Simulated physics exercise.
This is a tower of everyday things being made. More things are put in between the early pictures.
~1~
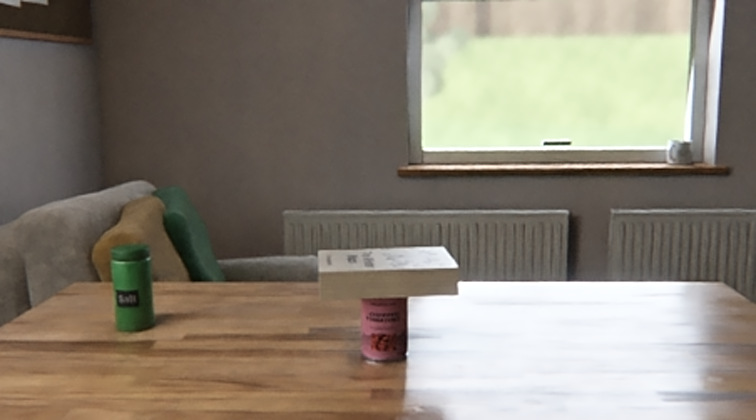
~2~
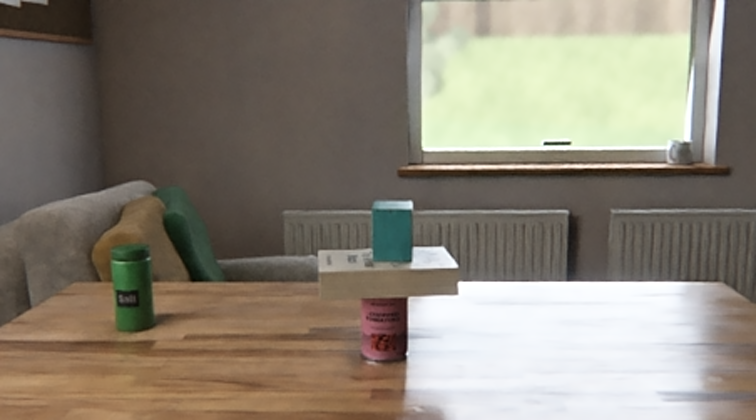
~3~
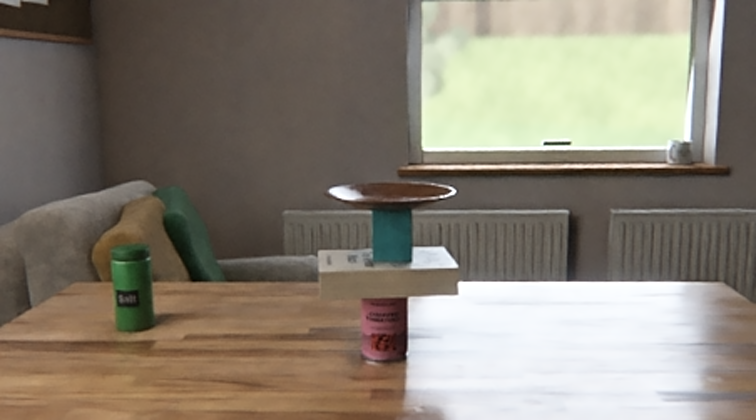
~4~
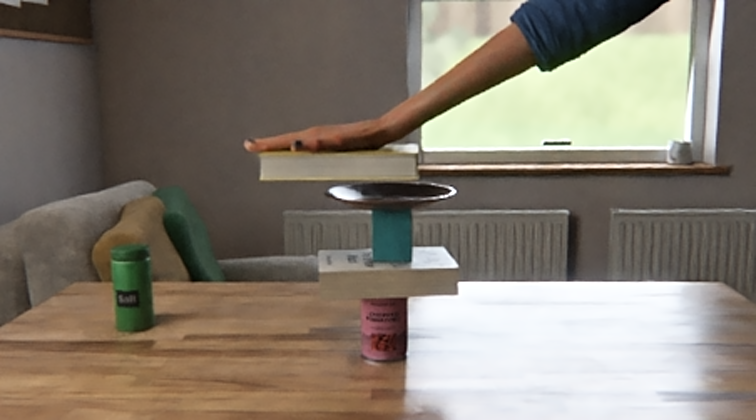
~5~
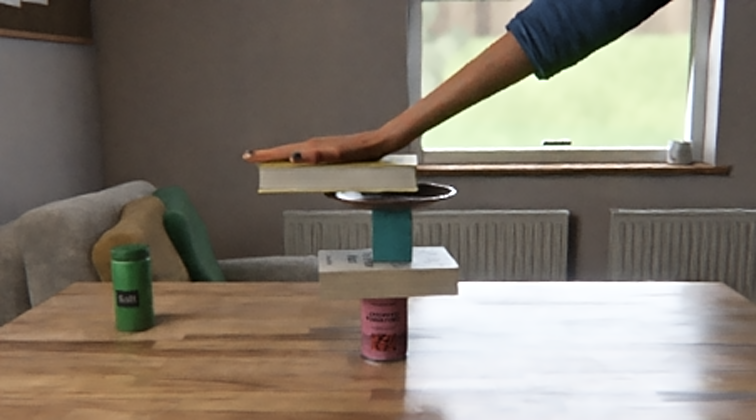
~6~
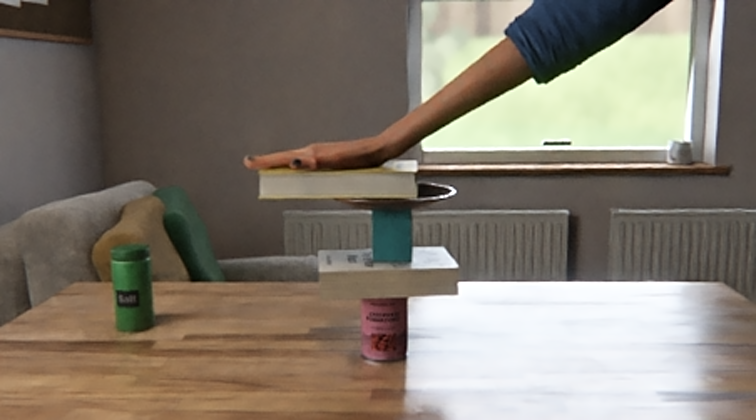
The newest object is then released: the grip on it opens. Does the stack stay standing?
No.
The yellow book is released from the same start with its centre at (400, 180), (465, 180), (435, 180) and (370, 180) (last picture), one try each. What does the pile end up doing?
The pile does not fall in the first case, goes down in the second, goes down in the third and does not fall in the fourth.
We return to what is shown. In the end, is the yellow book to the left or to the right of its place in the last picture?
It goes leftward.
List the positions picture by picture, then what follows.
The last thing is not in view yet; pink tin (384, 320), in the first frame.
The last thing is not in view yet; turquoise block (393, 231), in the second frame.
The last thing is not in view yet; green jar (133, 287), in the third frame.
Coming down; yellow book (342, 161); brown plate (390, 197), in the fourth frame.
Coming down; yellow book (341, 173); white book (385, 272), in the fifth frame.
In place under the hand; yellow book (341, 179); pink tin (384, 320), in the sixth frame.
Then, 0.40 s after the last picture, yellow book now fallen; brown plate tipped 60° from how it was.
Then, 0.70 s after the last picture, brown plate now fallen; turquoise block slid a little.
Then, 0.90 s after the last picture, green jar tipped 20° from how it was; turquoise block slid a little.
Then, 1.10 s after the last picture, green jar now fallen; turquoise block slid a little.
At rest, fallen, brown plate, green jar and yellow book; the other 3 in place. Seen from the same camera at the end, yellow book near (156, 336). The pile comes apart.
